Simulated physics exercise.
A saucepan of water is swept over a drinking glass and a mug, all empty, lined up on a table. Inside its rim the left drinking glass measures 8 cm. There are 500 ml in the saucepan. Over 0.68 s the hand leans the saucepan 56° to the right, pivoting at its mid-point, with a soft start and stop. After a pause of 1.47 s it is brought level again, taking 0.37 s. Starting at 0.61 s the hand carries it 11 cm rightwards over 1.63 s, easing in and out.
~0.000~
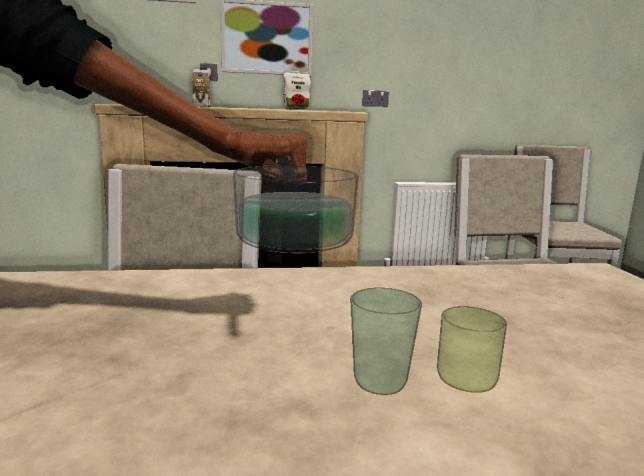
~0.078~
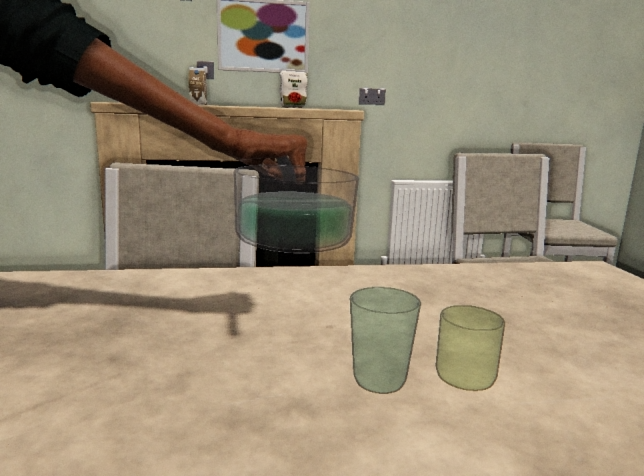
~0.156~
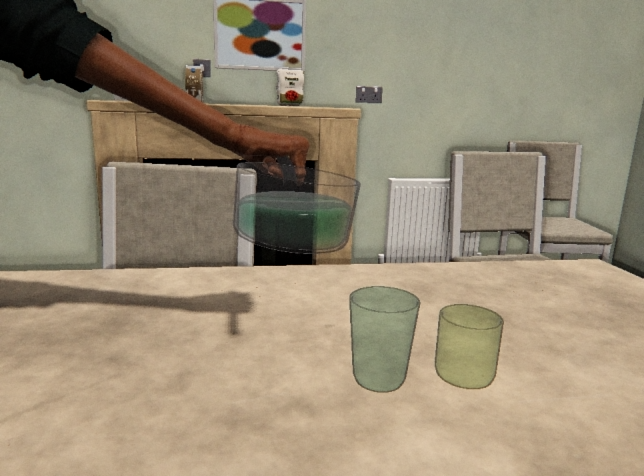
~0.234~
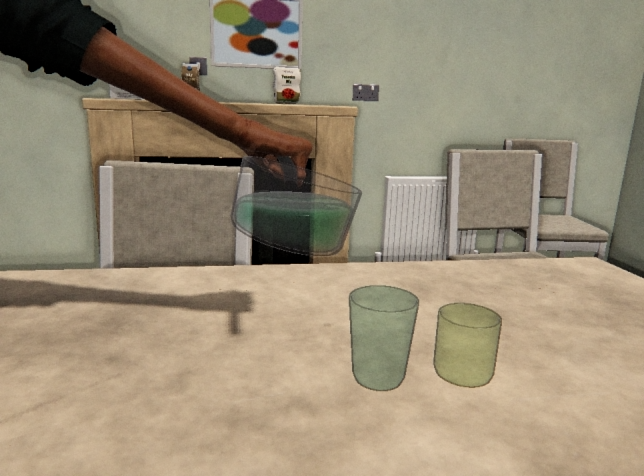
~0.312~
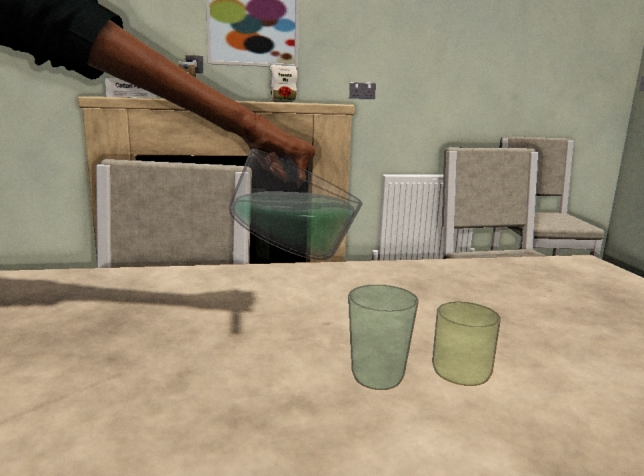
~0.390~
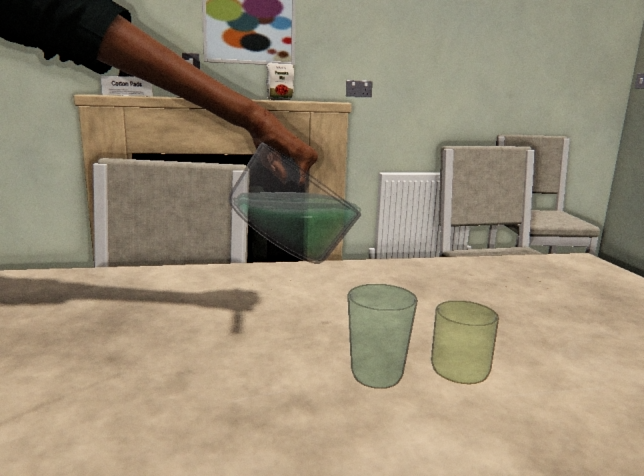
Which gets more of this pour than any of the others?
The left one ends up with the most.
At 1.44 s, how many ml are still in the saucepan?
Some 190 ml.
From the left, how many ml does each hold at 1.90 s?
Roughly 290 ml left, 0 ml right.
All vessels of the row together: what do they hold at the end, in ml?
Some 300 ml.
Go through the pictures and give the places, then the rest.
In the first picture, it leans 0°; its right rim is at (356, 176); the water meets the walls at (238, 201) and (350, 202); the left drinking glass's rim runs from (352, 303) to (419, 301); the right mug's rim runs from (445, 321) to (502, 319).
In the second picture, it leans 2°; its right rim is at (356, 178); the water meets the walls at (237, 200) and (350, 202).
In the third picture, it leans 7°; its right rim is at (357, 183); the water meets the walls at (237, 200) and (350, 203).
In the fourth picture, it leans 15°; its right rim is at (359, 192); the water meets the walls at (236, 200) and (350, 203).
In the fifth picture, it leans 24°; its right rim is at (359, 202); the water meets the walls at (234, 200) and (353, 204).
In the sixth picture, it leans 34°; its right rim is at (357, 213); the water meets the walls at (233, 199) and (355, 204); 1 per cent is over the edge.
After 1.00 s the tilt is 56° and from the left they hold 215 ml, 0 ml, the saucepan 235 ml, and 0 ml is on the table.
After 1.44 s the tilt is 56° and from the left they hold 290 ml, 0 ml, the saucepan 190 ml, and 5 ml is on the table.
After 1.90 s the tilt is 56° and from the left they hold 295 ml, 5 ml, the saucepan 165 ml, and 25 ml is on the table.
After 2.41 s the tilt is 12° and from the left they hold 295 ml, 10 ml, the saucepan 160 ml, and 40 ml is on the table.
In the end from the left they hold 295 ml, 10 ml, the saucepan 160 ml, and 40 ml is on the table.
